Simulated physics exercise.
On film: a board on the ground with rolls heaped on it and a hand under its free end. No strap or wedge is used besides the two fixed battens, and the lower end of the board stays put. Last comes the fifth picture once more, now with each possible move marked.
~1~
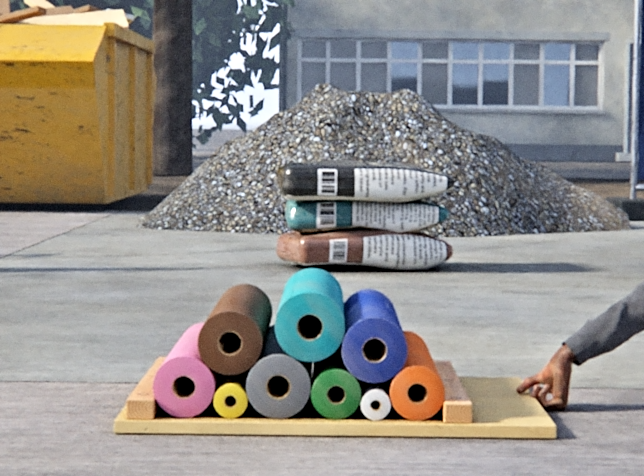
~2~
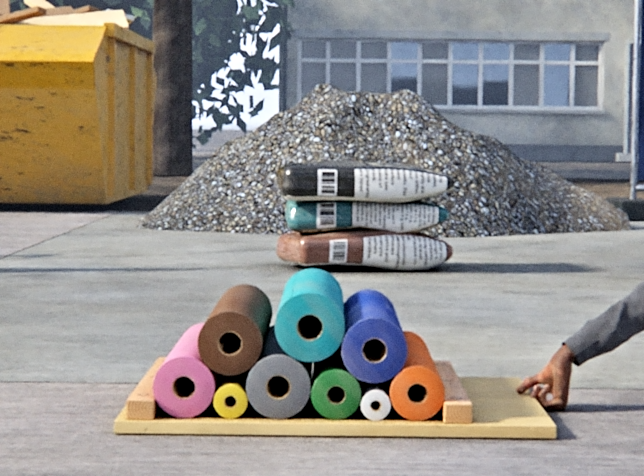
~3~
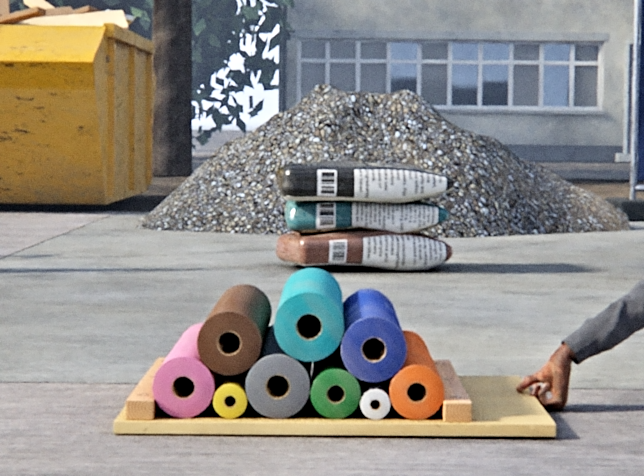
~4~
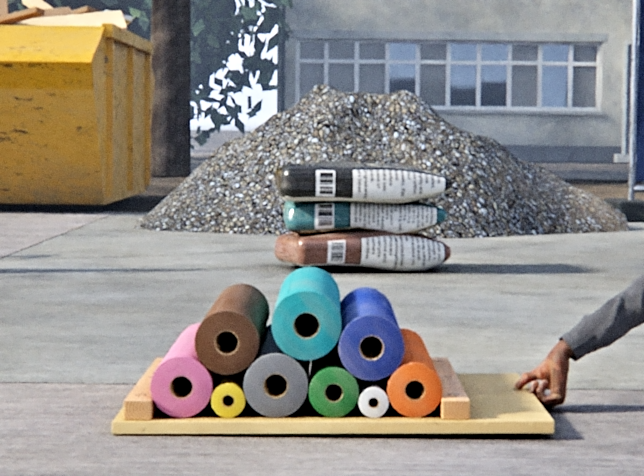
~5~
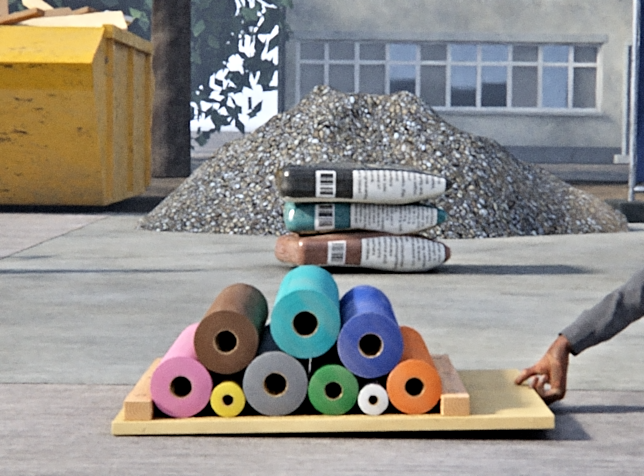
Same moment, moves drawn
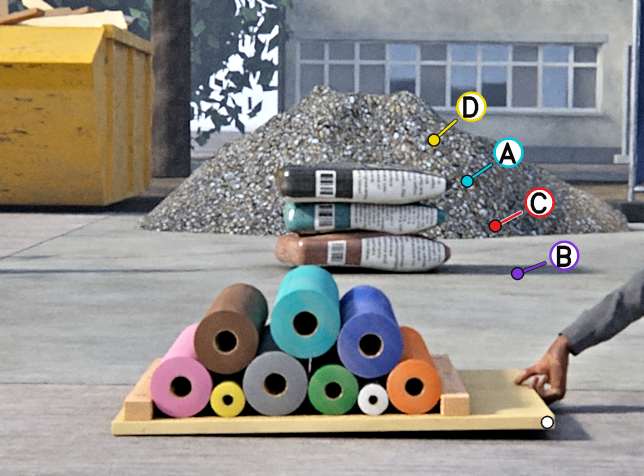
In a paved yard seen from low at the front, a gravel heap and three stacked bags stand before a grey building, with a yellow skip at left. Pink, brown, yellow, grey, turquoise, green, blue, white and orange rolls lie piled between wooden blocks on a pale board. The view shifts very slightly as a grey-sleeved hand at right raises the board's free end a little, the rolls staying heaped.
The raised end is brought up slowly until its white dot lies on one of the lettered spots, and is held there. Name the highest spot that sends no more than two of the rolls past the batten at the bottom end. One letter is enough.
Up to A.
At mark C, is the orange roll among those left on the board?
Yes.
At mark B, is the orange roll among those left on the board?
The orange roll: Yes.
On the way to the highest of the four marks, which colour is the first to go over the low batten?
The brown one.
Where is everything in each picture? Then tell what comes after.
Brown roll (230, 343); turquoise roll (310, 327); board (335, 394), in the first frame.
Board (335, 394); pink roll (184, 387), in the second frame.
Board (335, 393); white roll (376, 404); orange roll (417, 392); pink roll (183, 387), in the third frame.
Board (333, 392); pink roll (181, 387); yellow roll (228, 400), in the fourth frame.
Board (333, 390); pink roll (181, 387); yellow roll (228, 400), in the fifth frame.
On the marked copy, A at (467, 181); B at (518, 274); C at (495, 226); D at (434, 140); the white dot at (548, 423).
Following A. Soon after the start, board at 20°.
Later, board at 36°.
In the end, board at 36°, none over the low batten.
As for the rest, B none over the low batten; C none over the low batten; D three over the low batten (blue, brown, turquoise).
